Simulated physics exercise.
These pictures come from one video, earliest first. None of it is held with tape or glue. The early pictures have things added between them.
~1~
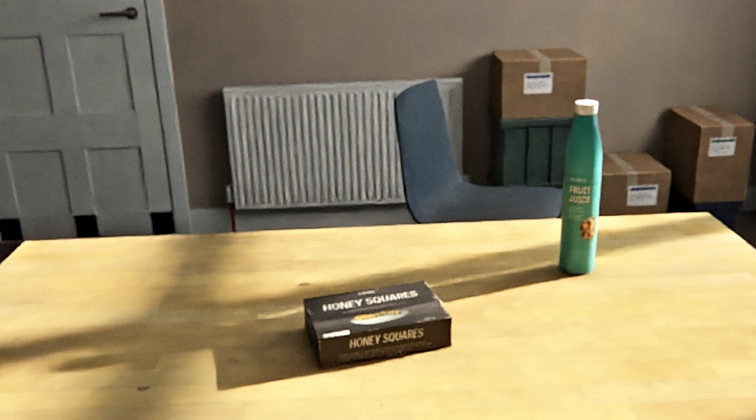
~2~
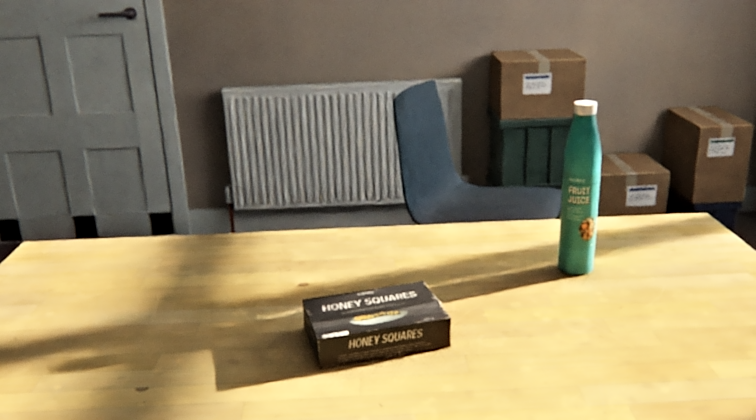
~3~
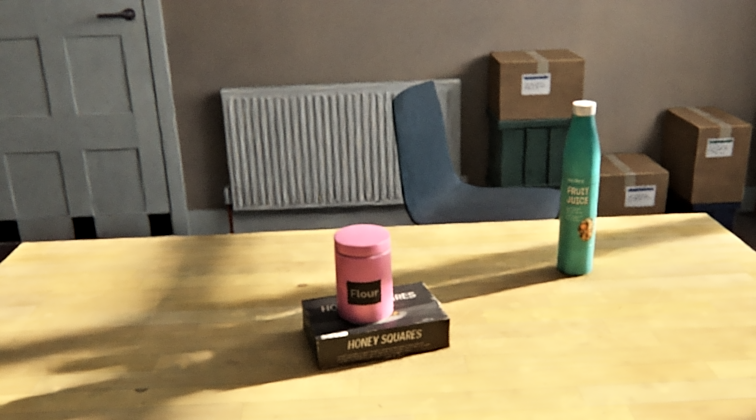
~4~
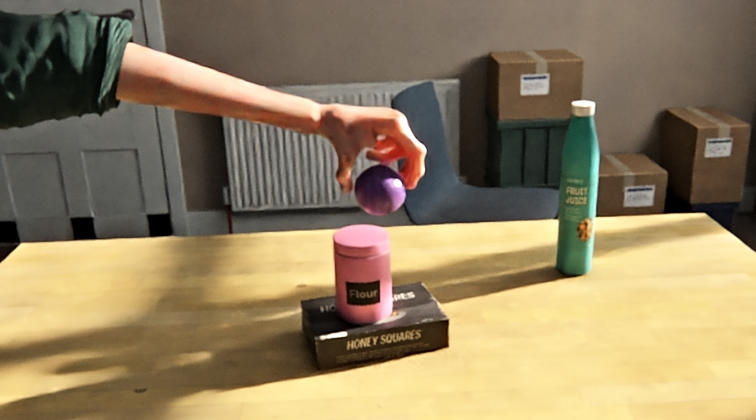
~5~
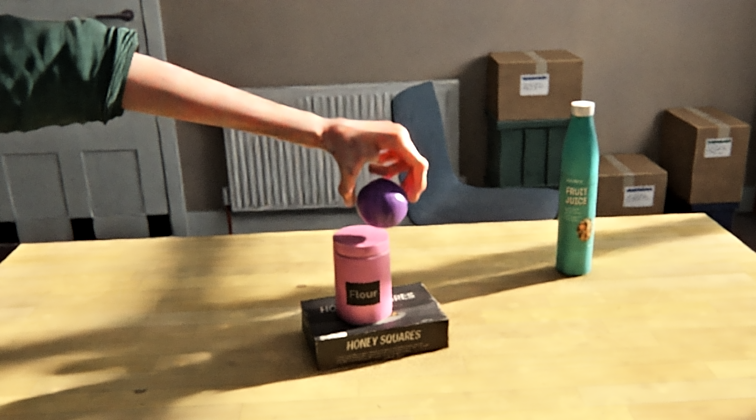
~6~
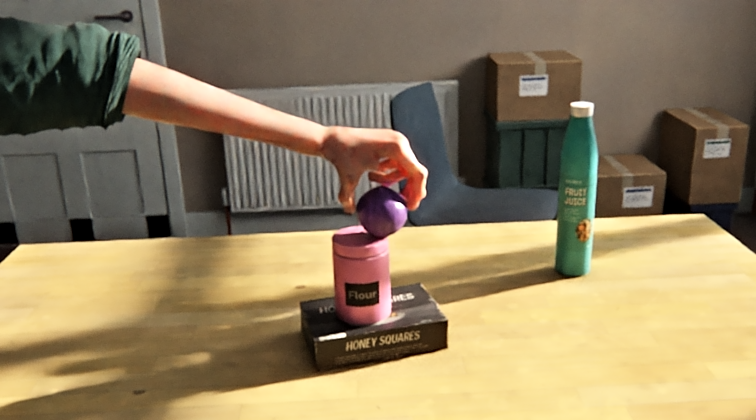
The video shows a black packet and a turquoise bottle on a table; a pink jar appears on the packet, then a hand reaches in from the left and lowers a purple onion onto the jar's lid, still holding it.
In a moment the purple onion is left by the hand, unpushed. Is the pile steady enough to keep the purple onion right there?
It will remain standing.
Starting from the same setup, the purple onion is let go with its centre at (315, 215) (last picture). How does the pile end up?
The pile tumbles.
Then, 0.30 s past the last view, nothing moves.
Then, 0.80 s past the last view, purple onion resting near (382, 212).
Finally, all 4 still in place. Final places as the last picture's camera would see them, purple onion near (382, 212). The pile keeps its balance.
